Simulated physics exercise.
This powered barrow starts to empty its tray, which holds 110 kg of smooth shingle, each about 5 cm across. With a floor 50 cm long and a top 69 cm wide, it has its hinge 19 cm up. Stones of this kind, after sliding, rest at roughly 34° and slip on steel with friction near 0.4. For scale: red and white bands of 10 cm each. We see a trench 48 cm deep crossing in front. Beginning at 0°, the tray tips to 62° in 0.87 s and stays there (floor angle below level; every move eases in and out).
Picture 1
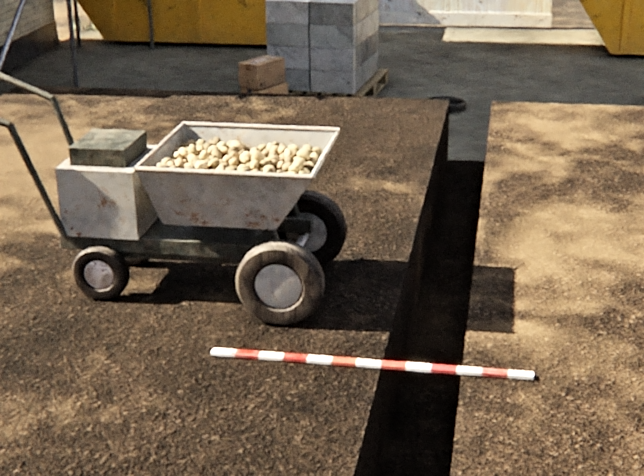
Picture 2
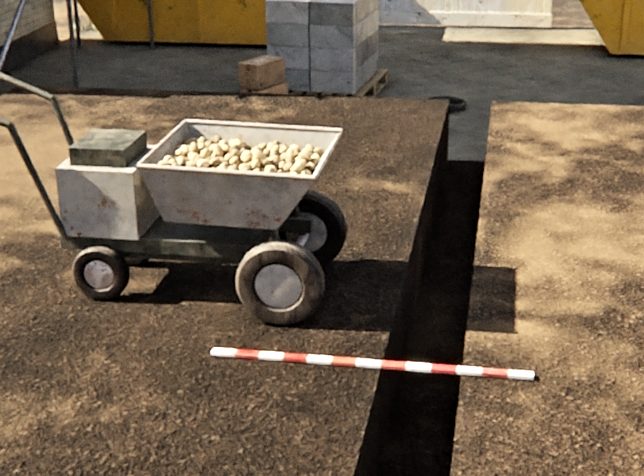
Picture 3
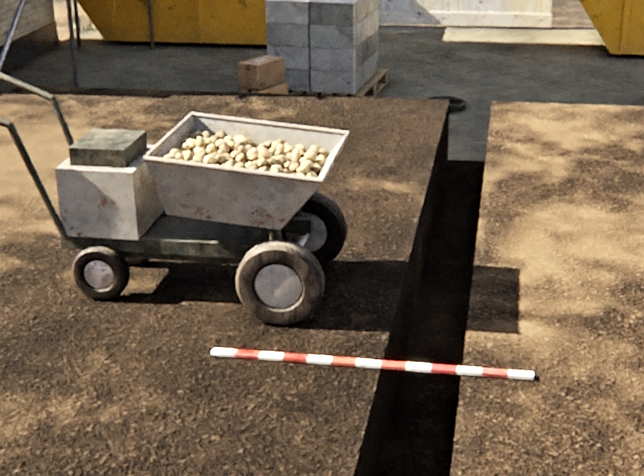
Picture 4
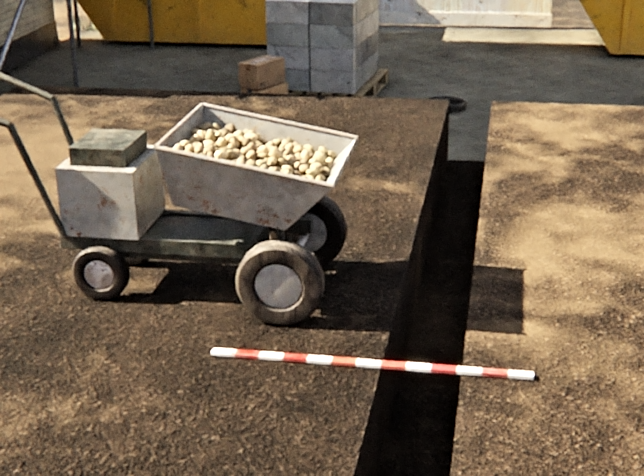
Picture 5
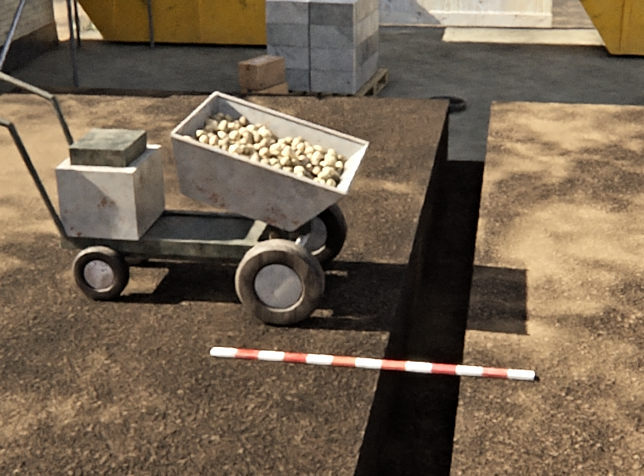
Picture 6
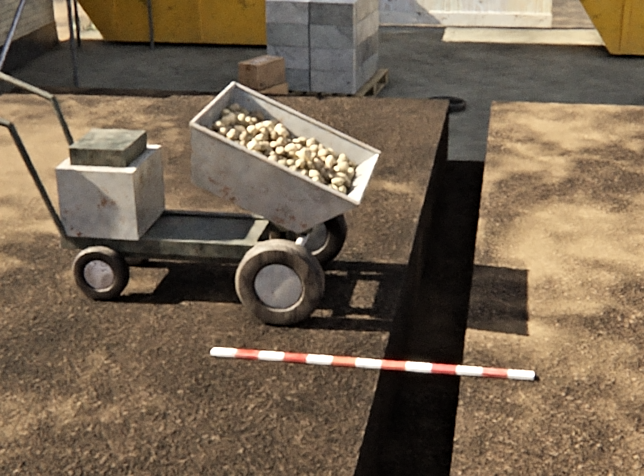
A pale grey powered barrow with black tyres, its tray full of cream-coloured stones, stands at left on sunlit brown ground, seen from slightly above by a still camera. A dark trench crosses the ground to its right, a red and white banded pole lies in front, and grey blocks and yellow containers stand behind. The tray tilts steadily steeper toward the right, its left end rising, while the wheels stay put.
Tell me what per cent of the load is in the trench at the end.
Some 66 per cent.
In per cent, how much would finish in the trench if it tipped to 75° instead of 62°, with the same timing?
Expect roughly 75 per cent.
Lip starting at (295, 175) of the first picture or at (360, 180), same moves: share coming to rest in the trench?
I'd expect some 75 per cent, then some 25.
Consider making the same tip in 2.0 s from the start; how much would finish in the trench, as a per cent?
I'd put it at roughly 80 per cent.
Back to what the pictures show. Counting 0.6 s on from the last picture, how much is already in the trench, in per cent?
By then, around 20 percent.
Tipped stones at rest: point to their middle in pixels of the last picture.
(442, 379).
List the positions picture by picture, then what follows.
In the first frame, the tray is at 0°, its lip at (313, 177); the top of the load is at (224, 151).
In the second frame, the tray is at 1°, its lip at (315, 178); the top of the load is at (225, 149).
In the third frame, the tray is at 5°, its lip at (323, 181); the top of the load is at (220, 144).
In the fourth frame, the tray is at 10°, its lip at (333, 186); the top of the load is at (214, 136).
In the fifth frame, lip at (346, 194), floor tilted 17°, highest stones at (219, 125).
In the sixth frame, the tray is at 24°, its lip at (359, 204); the top of the load is at (234, 115).
Then, 0.3 s after the last picture the floor is at 52°, 100 % in the tray; the foremost stones are at (387, 222).
Then, 0.6 s after the last picture the floor is at 62°, 78 % in the tray, 20 % in the trench, 2 % past the trench; the foremost stones are at (479, 301).
Then, 1.0 s after the last picture the floor is at 62°, 43 % in the tray, 35 % in the trench, 22 % past the trench; the foremost stones are at (602, 302).
Then, 2.9 s after the last picture the floor is at 62°, 12 % in the tray, 66 % in the trench, 22 % past the trench; the foremost stones are past the picture's edge.
